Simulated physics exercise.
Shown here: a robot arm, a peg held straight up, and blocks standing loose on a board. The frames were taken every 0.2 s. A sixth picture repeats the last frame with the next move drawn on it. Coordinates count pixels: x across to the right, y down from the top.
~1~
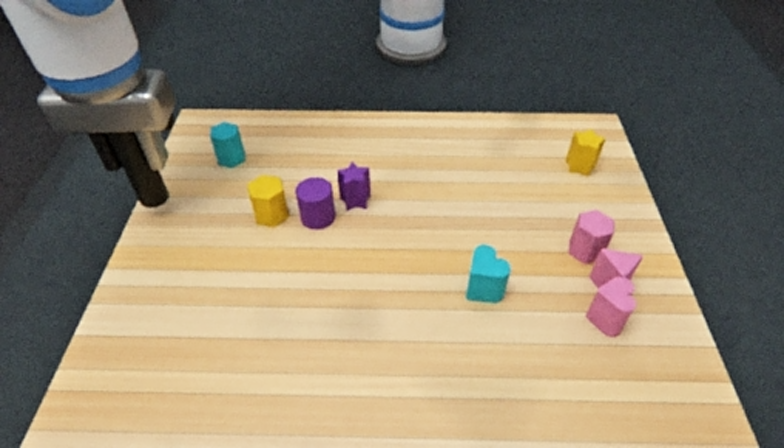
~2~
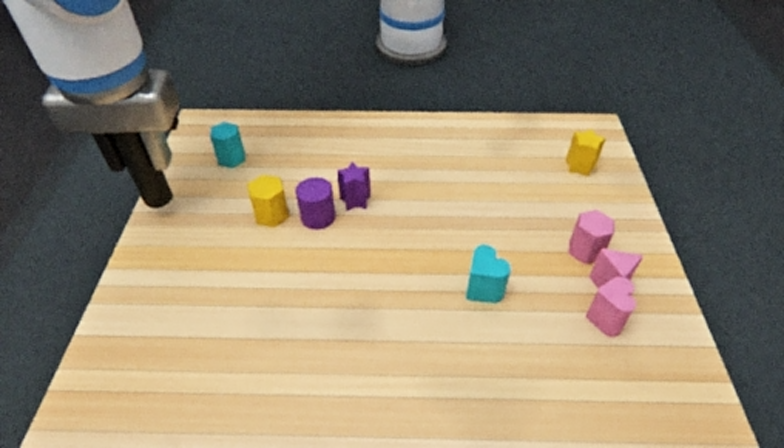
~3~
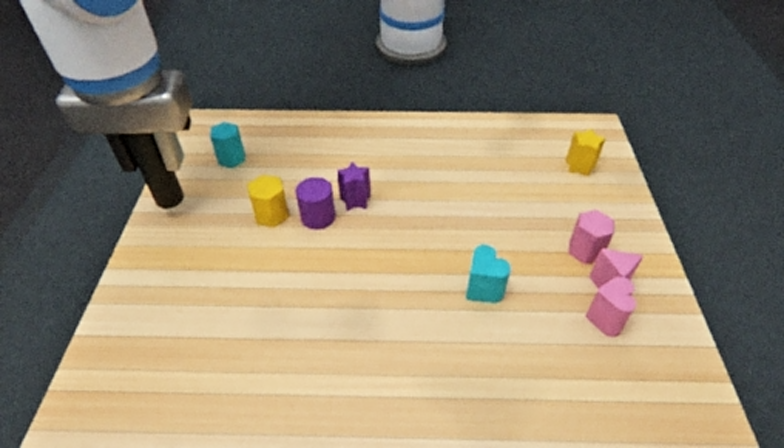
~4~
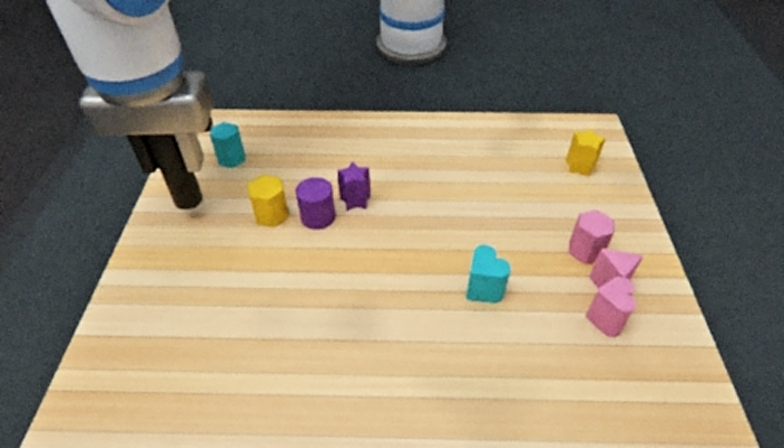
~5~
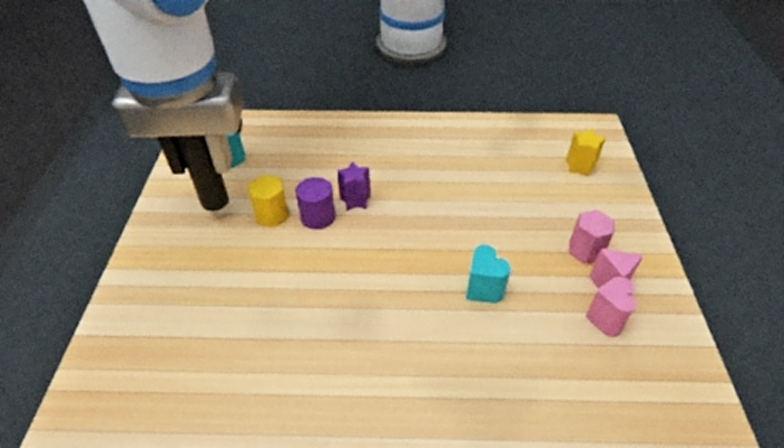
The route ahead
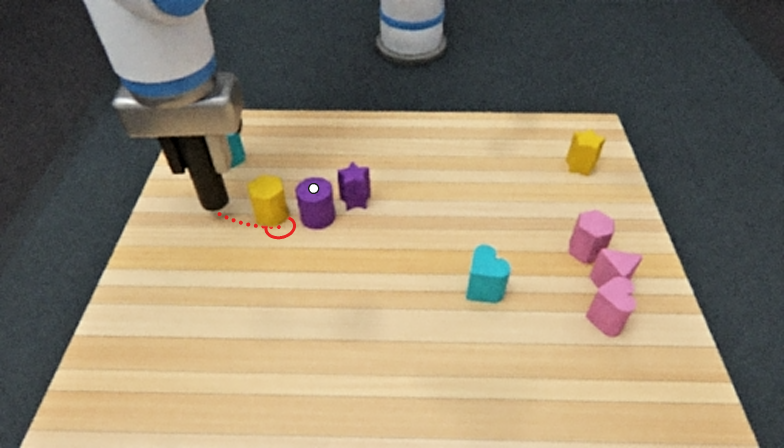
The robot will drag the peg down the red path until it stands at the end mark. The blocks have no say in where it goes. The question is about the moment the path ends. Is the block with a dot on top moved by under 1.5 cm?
Yes - that is the case.
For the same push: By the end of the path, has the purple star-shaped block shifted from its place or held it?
Undisturbed, or as good as.
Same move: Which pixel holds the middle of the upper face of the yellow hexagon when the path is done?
Around pixel (290, 178).
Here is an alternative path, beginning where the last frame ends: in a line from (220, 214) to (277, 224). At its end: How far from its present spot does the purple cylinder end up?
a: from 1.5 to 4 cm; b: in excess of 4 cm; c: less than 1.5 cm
a
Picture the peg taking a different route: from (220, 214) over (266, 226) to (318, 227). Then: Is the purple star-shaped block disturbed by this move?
It's moved.
The line goes from (220, 214) over (237, 222) and (258, 226) to (280, 227); the dot is on the purple cylinder.
What follows on the original path. Halfway along, peg at (244, 212); yellow hexagon at (270, 186).
At the end, peg at (277, 215); yellow hexagon at (290, 178), turned 45° anticlockwise; purple cylinder at (324, 186); purple star-shaped block unmoved.
